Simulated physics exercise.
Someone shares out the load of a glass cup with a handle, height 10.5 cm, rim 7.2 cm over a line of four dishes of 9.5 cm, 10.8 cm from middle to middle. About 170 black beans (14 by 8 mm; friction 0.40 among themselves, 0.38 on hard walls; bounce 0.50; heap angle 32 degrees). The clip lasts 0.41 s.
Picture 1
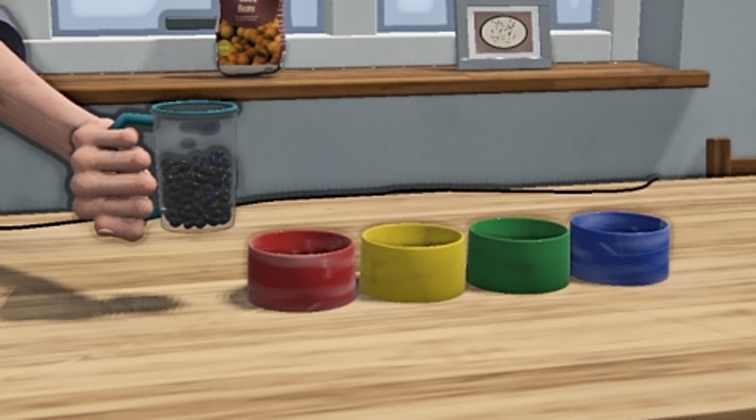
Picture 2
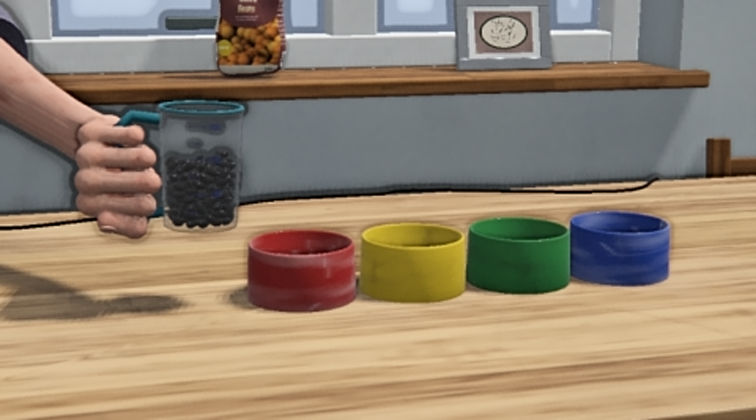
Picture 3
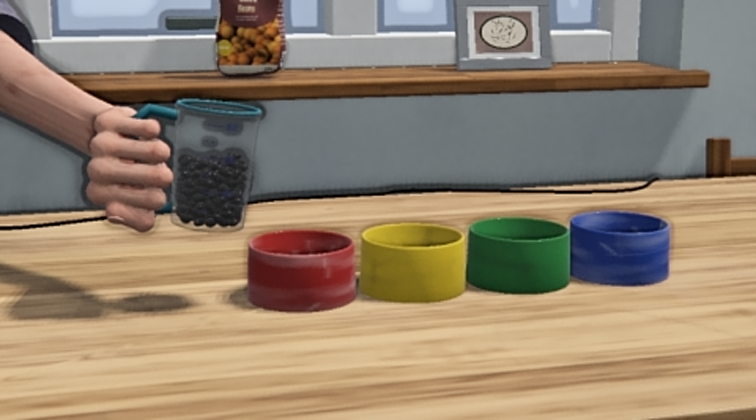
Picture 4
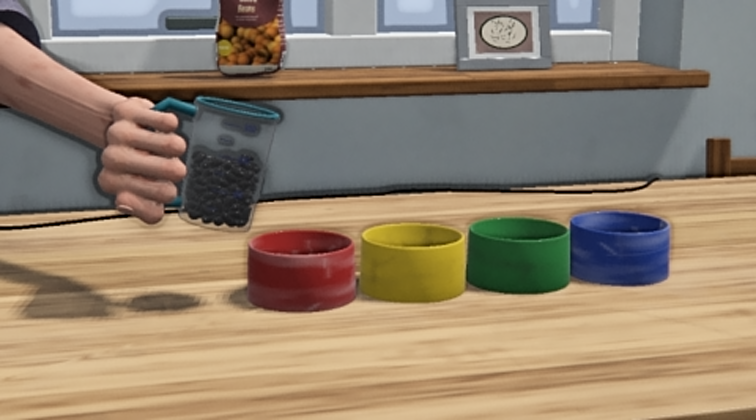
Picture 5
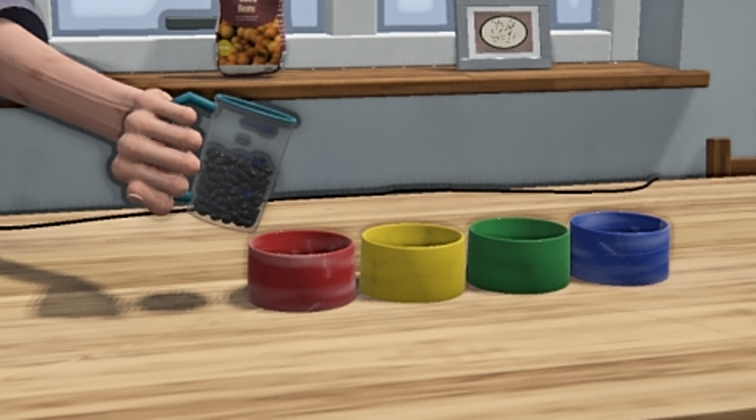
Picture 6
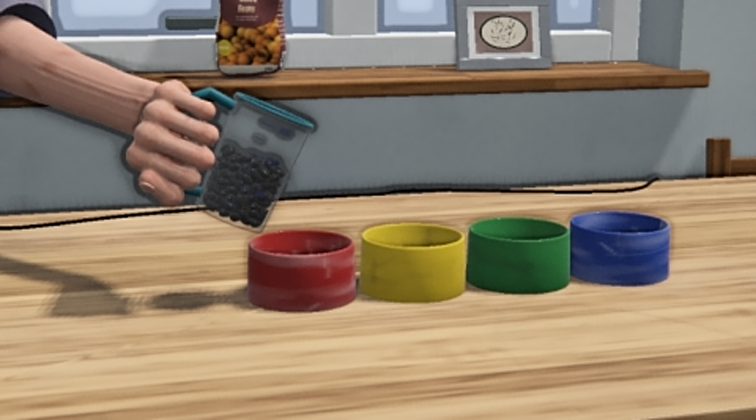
On a wooden tabletop near a window, a hand holding a clear handled cup of black beans moves a short way right and gradually tilts it rightward, beside a row of red, yellow, green and blue dishes.
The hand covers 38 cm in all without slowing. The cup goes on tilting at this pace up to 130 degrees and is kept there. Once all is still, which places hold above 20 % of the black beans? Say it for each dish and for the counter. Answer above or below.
Red: Below, blue: Below, green: Above, yellow: Below, counter: Below.
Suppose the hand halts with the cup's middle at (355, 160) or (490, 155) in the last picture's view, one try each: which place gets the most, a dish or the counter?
The winner: Yellow, then green.
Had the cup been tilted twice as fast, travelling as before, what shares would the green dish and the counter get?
In that case green 0, counter 0.
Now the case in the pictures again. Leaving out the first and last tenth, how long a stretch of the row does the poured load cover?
Some 5 cm.
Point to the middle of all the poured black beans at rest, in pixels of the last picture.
At about (526, 257).
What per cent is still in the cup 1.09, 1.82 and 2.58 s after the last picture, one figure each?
About 100, 0, 0.
Then, 1.09 s after the last picture, tilt 98 degrees; cup holds 100 %.
Then, 1.82 s after the last picture, tilt 130 degrees; cup holds 0 %, green 100 %.
Then, 2.58 s after the last picture, tilt 130 degrees; cup holds 0 %, green 100 %.
In the end, red 0 %, blue 0 %, green 100 %, yellow 0 %, counter 0 %.
